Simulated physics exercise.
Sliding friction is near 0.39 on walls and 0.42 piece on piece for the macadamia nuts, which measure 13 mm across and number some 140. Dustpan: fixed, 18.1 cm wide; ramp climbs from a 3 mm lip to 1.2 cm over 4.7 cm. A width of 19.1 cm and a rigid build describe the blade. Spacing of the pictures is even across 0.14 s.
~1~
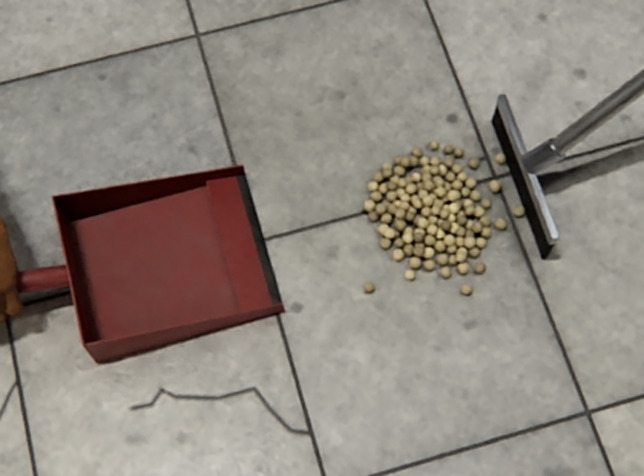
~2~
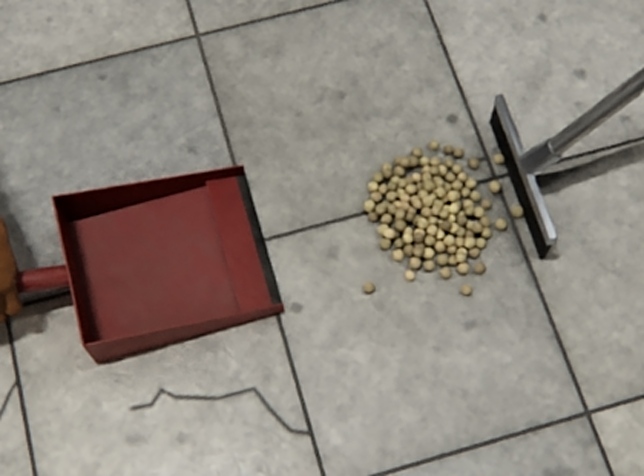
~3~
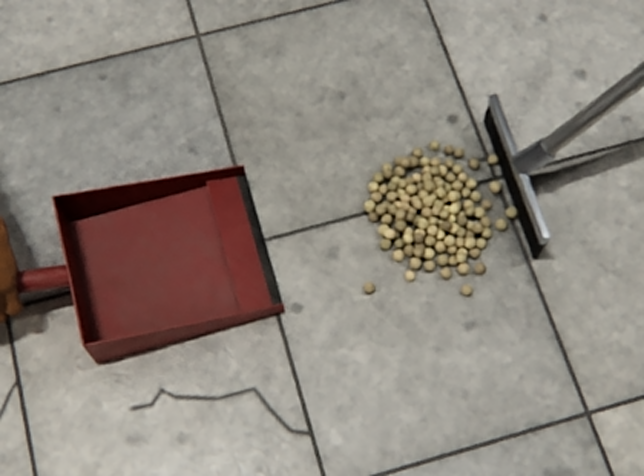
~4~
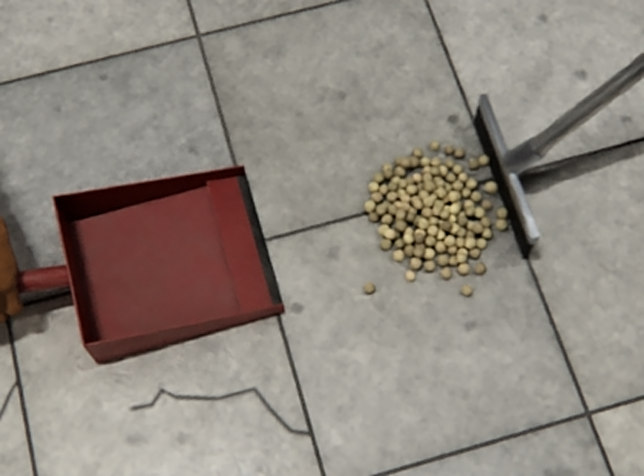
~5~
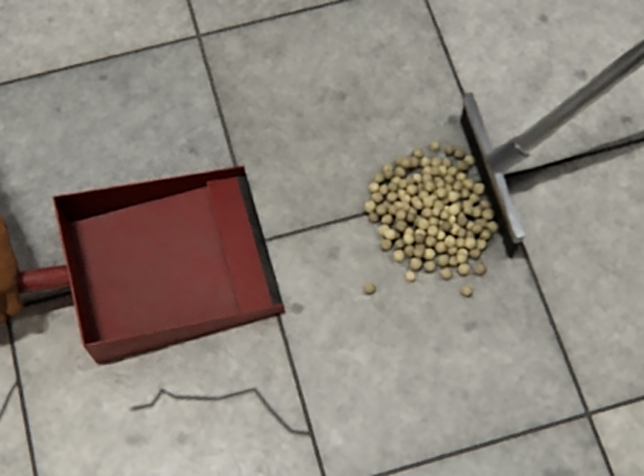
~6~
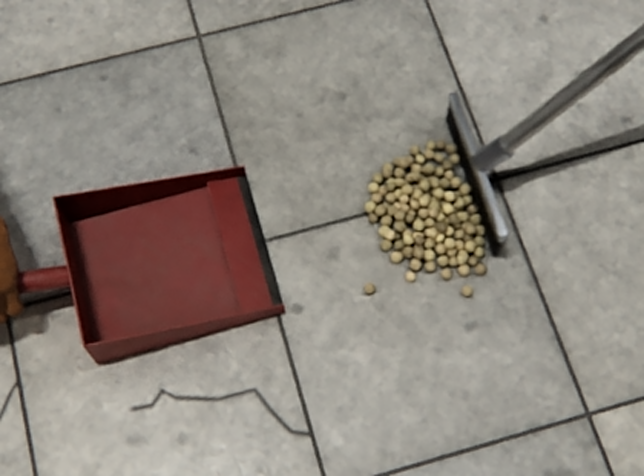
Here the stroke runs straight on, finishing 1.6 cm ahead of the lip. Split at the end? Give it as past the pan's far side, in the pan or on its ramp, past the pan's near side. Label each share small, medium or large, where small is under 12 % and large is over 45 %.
Far side: Medium. Pan: Medium. Near side: Medium.
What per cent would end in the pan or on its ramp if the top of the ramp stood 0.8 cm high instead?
Something like 35 per cent, ramp included.
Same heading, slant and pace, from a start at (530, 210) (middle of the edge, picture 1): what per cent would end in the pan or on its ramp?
Close to 45 in a hundred.
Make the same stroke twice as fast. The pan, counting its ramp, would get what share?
Share: About 35 %.
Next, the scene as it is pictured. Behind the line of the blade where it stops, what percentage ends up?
Around 30 in a hundred.
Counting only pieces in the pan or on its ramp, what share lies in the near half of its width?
Around 40 percent.
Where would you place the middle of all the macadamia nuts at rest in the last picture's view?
Somewhere near (263, 253) in the last picture.
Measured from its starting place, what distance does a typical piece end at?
It works out to roughly 24 cm.
Then, 0.21 s after the last picture, middle of the blade 14 cm from the lip; 0 % over the lip, far side 10 %, near side 15 %.
Then, 0.35 s after the last picture, middle of the blade 6 cm from the lip; 5 % over the lip, far side 20 %, near side 15 %.
Then, 0.62 s after the last picture, middle of the blade 2 cm from the lip; 40 % over the lip, far side 20 %, near side 20 %.
In the end, far side 20 %, pan 35 %, near side 20 %, in front of the lip or behind the blade 30 %.
